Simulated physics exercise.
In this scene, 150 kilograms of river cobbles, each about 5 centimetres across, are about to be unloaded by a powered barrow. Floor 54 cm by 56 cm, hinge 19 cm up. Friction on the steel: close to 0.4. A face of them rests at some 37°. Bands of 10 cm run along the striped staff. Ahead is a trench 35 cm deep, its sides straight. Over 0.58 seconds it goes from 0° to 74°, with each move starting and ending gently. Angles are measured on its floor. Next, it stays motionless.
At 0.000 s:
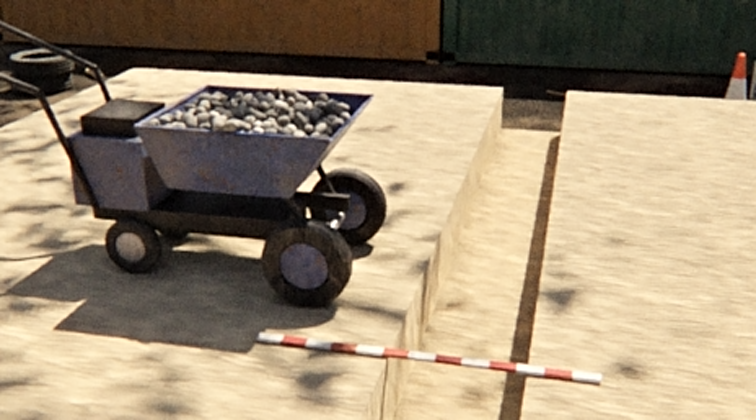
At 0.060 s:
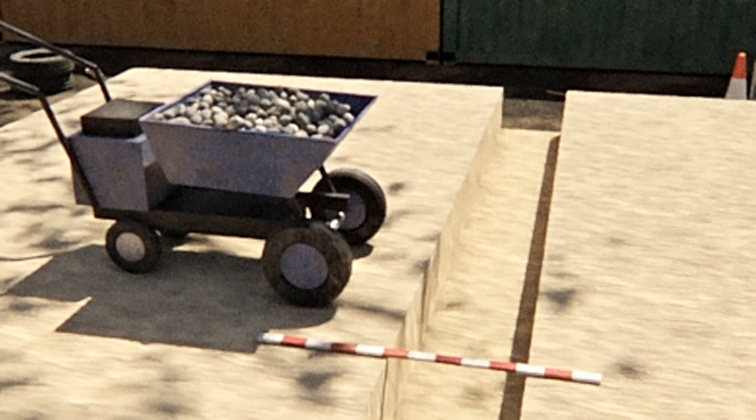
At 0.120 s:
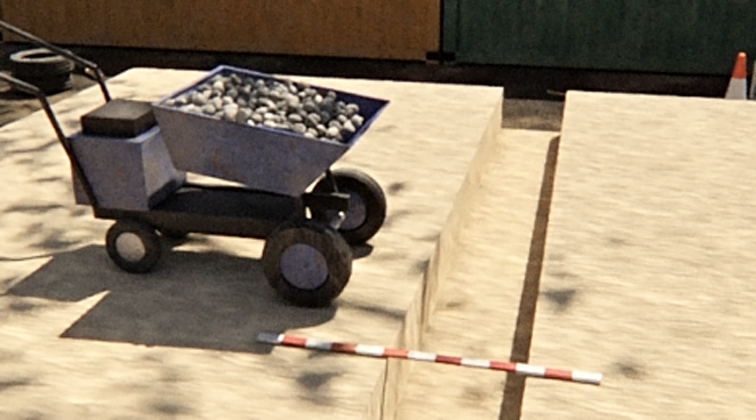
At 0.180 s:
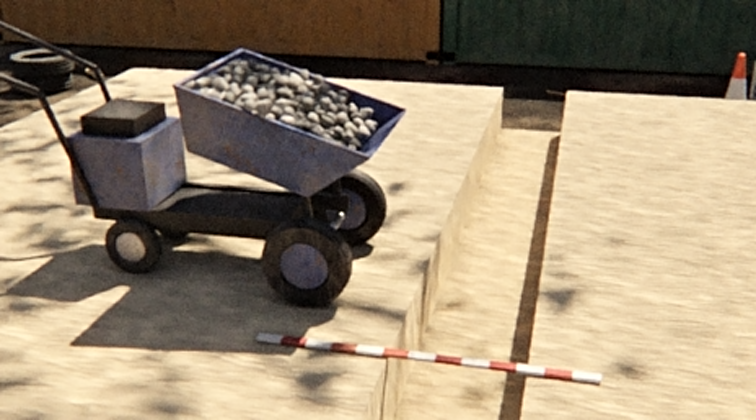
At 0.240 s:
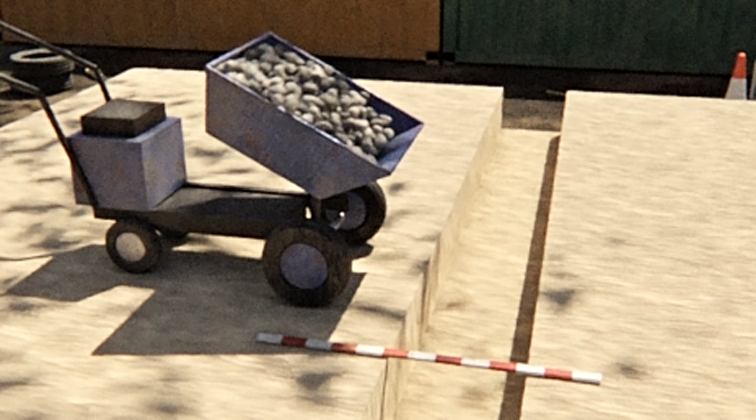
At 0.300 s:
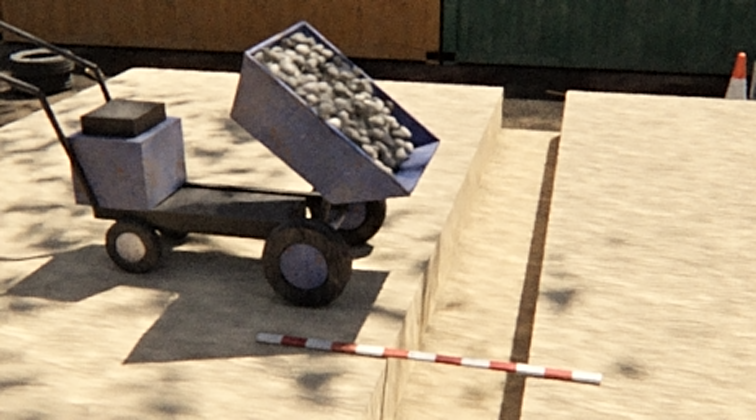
The blue tray of a small powered barrow, heaped with grey rounded stones, stands at the left on pale, sunlit ground, seen from slightly above. A straight-sided trench runs to its right, with a red-and-white staff lying across the foreground and brown and green panels behind. The tray tilts steadily up at its rear, its front lip lowering rightward, while the wheels and camera stay still.
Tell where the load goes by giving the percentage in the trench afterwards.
About 63 per cent of the load is in the trench.
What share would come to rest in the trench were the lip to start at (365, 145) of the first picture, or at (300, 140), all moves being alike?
From the first place around 35 per cent, from the other around 90.
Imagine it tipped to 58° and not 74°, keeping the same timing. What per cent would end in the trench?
Then roughly 55 percent.
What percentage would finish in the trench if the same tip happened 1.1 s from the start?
Then some 90 per cent would.
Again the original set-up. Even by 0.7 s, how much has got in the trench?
Roughly 45 percent of the load.
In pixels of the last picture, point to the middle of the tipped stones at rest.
Around (519, 342).
After 0.4 s the floor is at 62°; 100 % in the tray; the foremost stones are at (436, 197).
After 0.7 s the floor is at 74°; 51 % in the tray, 46 % in the trench, 3 % past the trench; the foremost stones are at (550, 288).
After 1.0 s the floor is at 74°; 5 % in the tray, 58 % in the trench, 37 % past the trench; the foremost stones are past the picture's edge.
After 3.0 s the floor is at 74°; 0 % in the tray, 63 % in the trench, 37 % past the trench; the foremost stones are past the picture's edge.
